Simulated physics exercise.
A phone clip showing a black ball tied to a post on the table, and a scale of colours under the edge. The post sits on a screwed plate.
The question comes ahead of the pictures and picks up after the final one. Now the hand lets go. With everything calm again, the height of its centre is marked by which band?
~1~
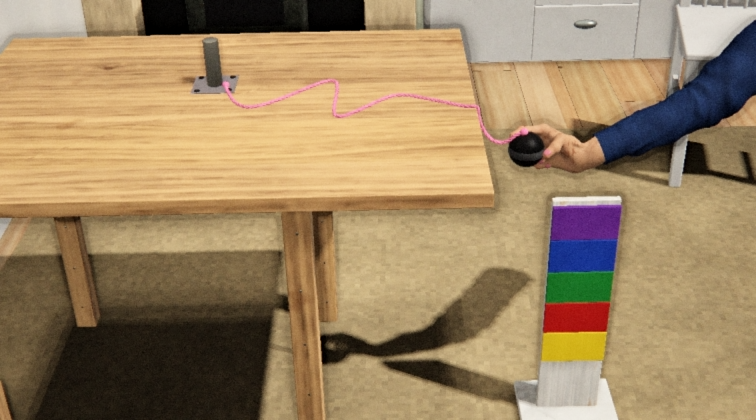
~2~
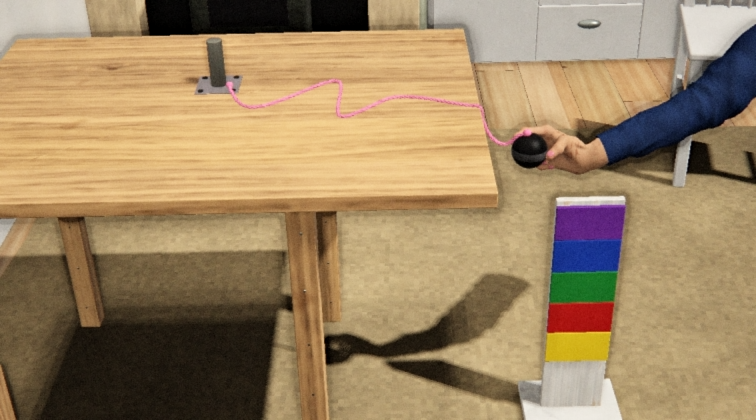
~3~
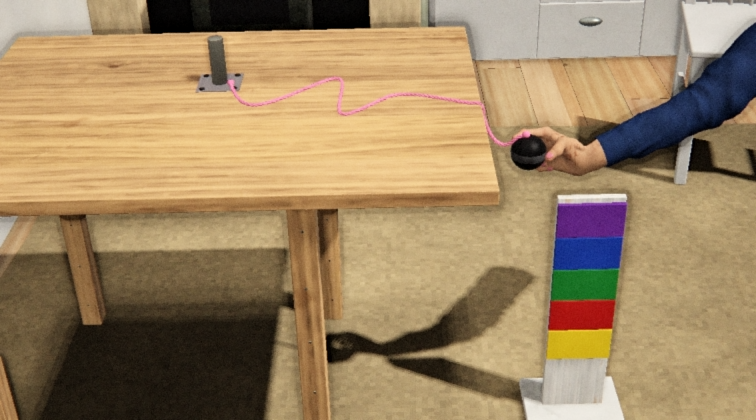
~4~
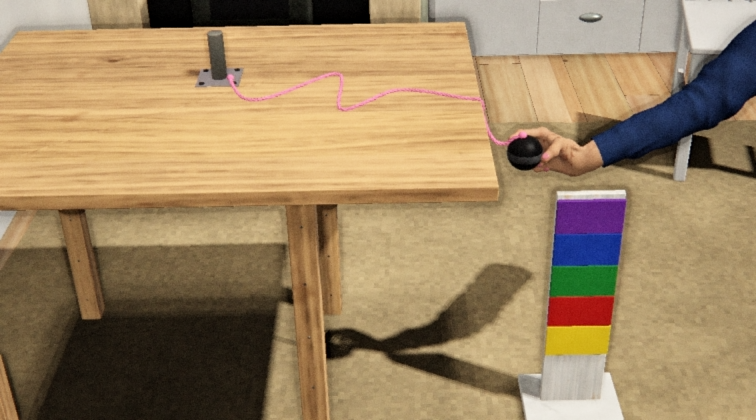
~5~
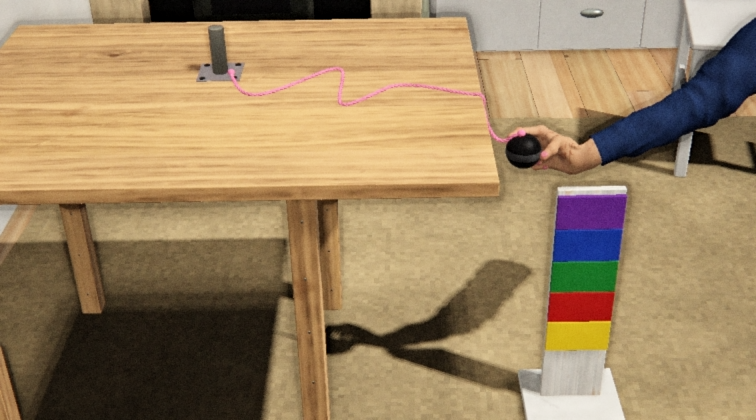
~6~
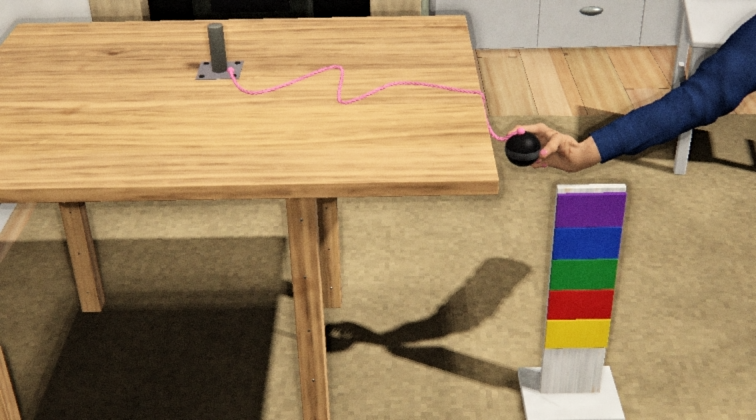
By the red band.
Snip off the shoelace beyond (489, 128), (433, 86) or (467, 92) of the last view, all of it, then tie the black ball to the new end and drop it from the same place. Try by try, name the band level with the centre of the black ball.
Green; purple; blue.
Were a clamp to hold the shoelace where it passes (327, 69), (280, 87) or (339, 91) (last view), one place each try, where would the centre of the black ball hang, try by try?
First try near (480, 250), second near (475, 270), third near (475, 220).
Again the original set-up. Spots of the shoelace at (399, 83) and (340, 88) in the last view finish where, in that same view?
Roughly (479, 154) for the first and (444, 86) for the second.
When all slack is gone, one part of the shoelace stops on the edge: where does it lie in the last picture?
Spot: Approx. (346, 103).
Soon after, ball near (507, 279); level with green.
Then, ball near (449, 287); level with red.
Further on, ball near (486, 299); level with red.
At rest, ball near (470, 295); level with red. The shoelace holds its middle at red.
